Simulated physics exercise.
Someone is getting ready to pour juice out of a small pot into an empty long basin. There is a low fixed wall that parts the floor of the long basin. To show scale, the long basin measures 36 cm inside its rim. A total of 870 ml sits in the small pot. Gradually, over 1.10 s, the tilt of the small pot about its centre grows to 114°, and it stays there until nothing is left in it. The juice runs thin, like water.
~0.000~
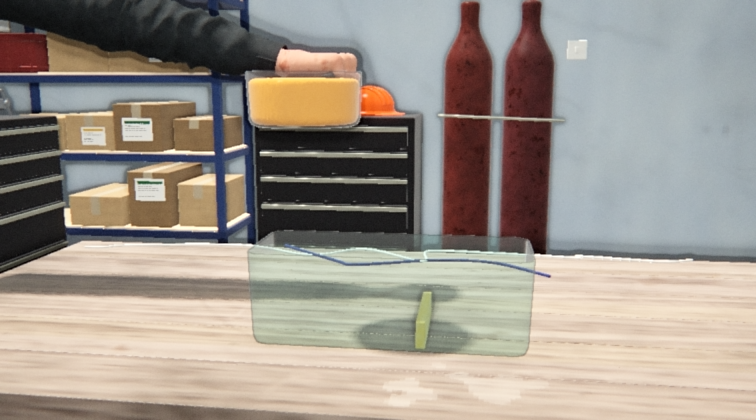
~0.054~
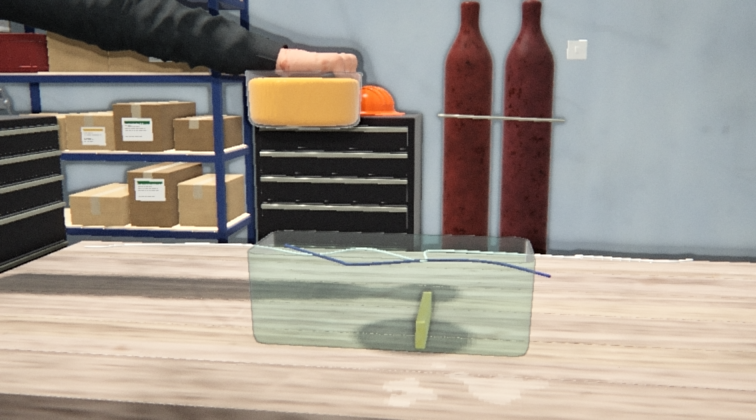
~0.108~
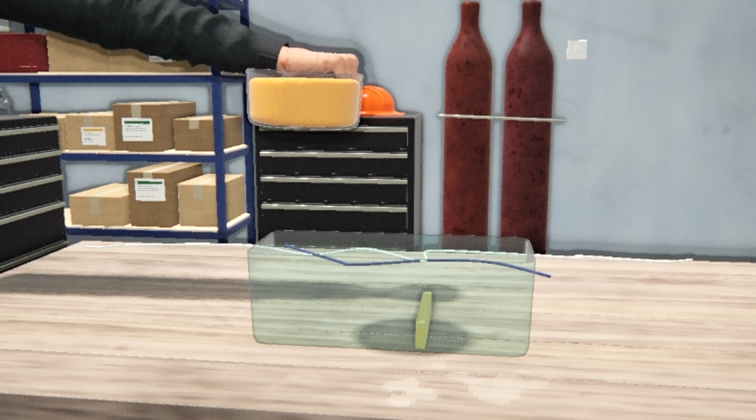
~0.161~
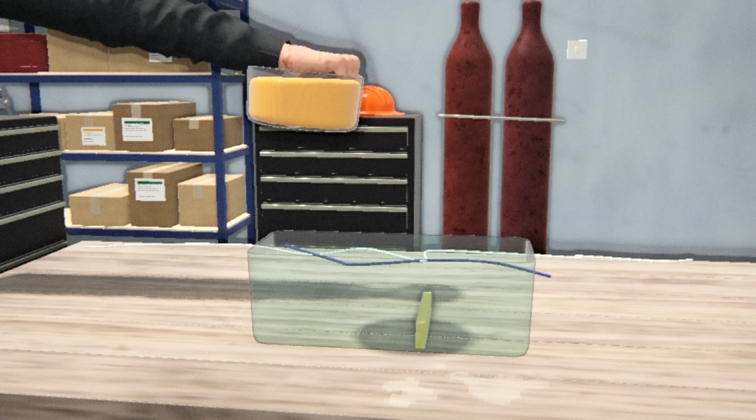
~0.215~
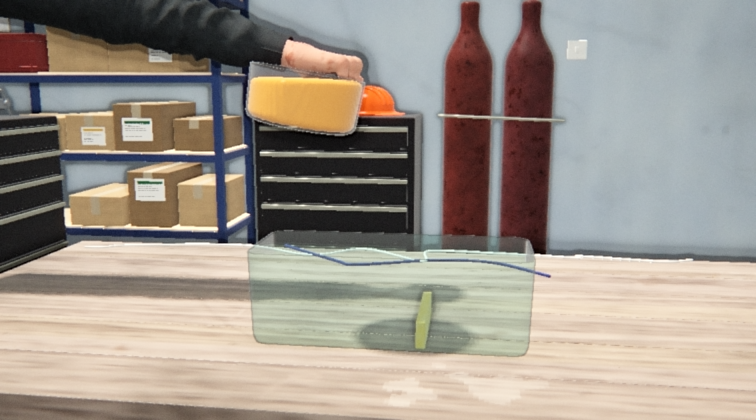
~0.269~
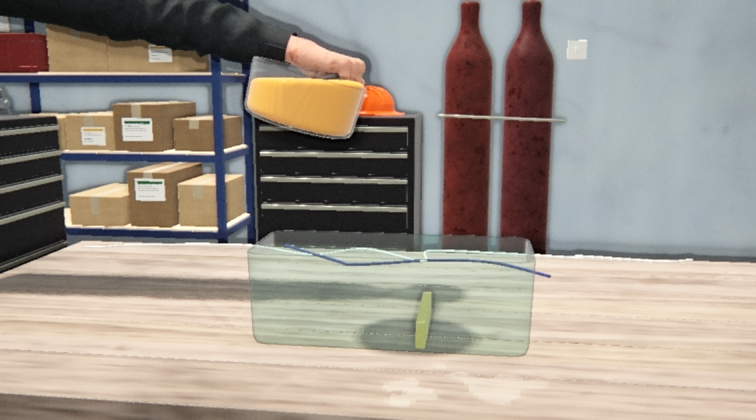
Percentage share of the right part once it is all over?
47 per cent.
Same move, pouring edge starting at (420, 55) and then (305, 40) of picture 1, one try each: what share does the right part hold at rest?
70 in a hundred, followed by 15 in a hundred.
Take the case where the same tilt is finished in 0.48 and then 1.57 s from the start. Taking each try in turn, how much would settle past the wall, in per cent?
Some 25 and 50 per cent, in that order.
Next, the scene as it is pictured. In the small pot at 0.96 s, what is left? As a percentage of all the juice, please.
Close to 4 percent of the total.
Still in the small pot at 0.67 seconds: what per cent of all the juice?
Around 36 percent.
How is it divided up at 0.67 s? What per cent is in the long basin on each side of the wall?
Lab note: Left near 7, right near 12.
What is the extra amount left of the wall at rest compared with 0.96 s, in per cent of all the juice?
Some 12 per cent.
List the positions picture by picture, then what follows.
It leans 0°; its right rim is at (360, 74); the juice meets the walls at (253, 81) and (359, 81); the long basin's rim runs from (261, 243) to (531, 251); the wall's top is at (424, 307), in the first frame.
It leans 1°; its right rim is at (360, 75); the juice meets the walls at (253, 81) and (359, 81), in the second frame.
It leans 3°; its right rim is at (361, 77); the juice meets the walls at (253, 80) and (360, 82), in the third frame.
It leans 6°; its right rim is at (362, 80); the juice meets the walls at (254, 80) and (361, 83), in the fourth frame.
It leans 10°; its right rim is at (363, 85); the juice meets the walls at (255, 80) and (362, 83), in the fifth frame.
It leans 16°; its right rim is at (364, 91); the juice meets the walls at (255, 81) and (365, 88); 1 per cent is over the edge, in the sixth frame.
After 0.67 s the tilt is 76° and 35 per cent is still to pour, 7 is left of the wall and 13 right of it.
After 0.96 s the tilt is 110° and 4 per cent is still to pour, 40 is left of the wall and 47 right of it.
After 1.27 s the tilt is 114° and 0 per cent is still to pour, 52 is left of the wall and 47 right of it.
After 1.60 s the tilt is 114° and 0 per cent is still to pour, 51 is left of the wall and 47 right of it.
In the end 52 per cent lies left of the wall, 47 right of it and 2 outside.
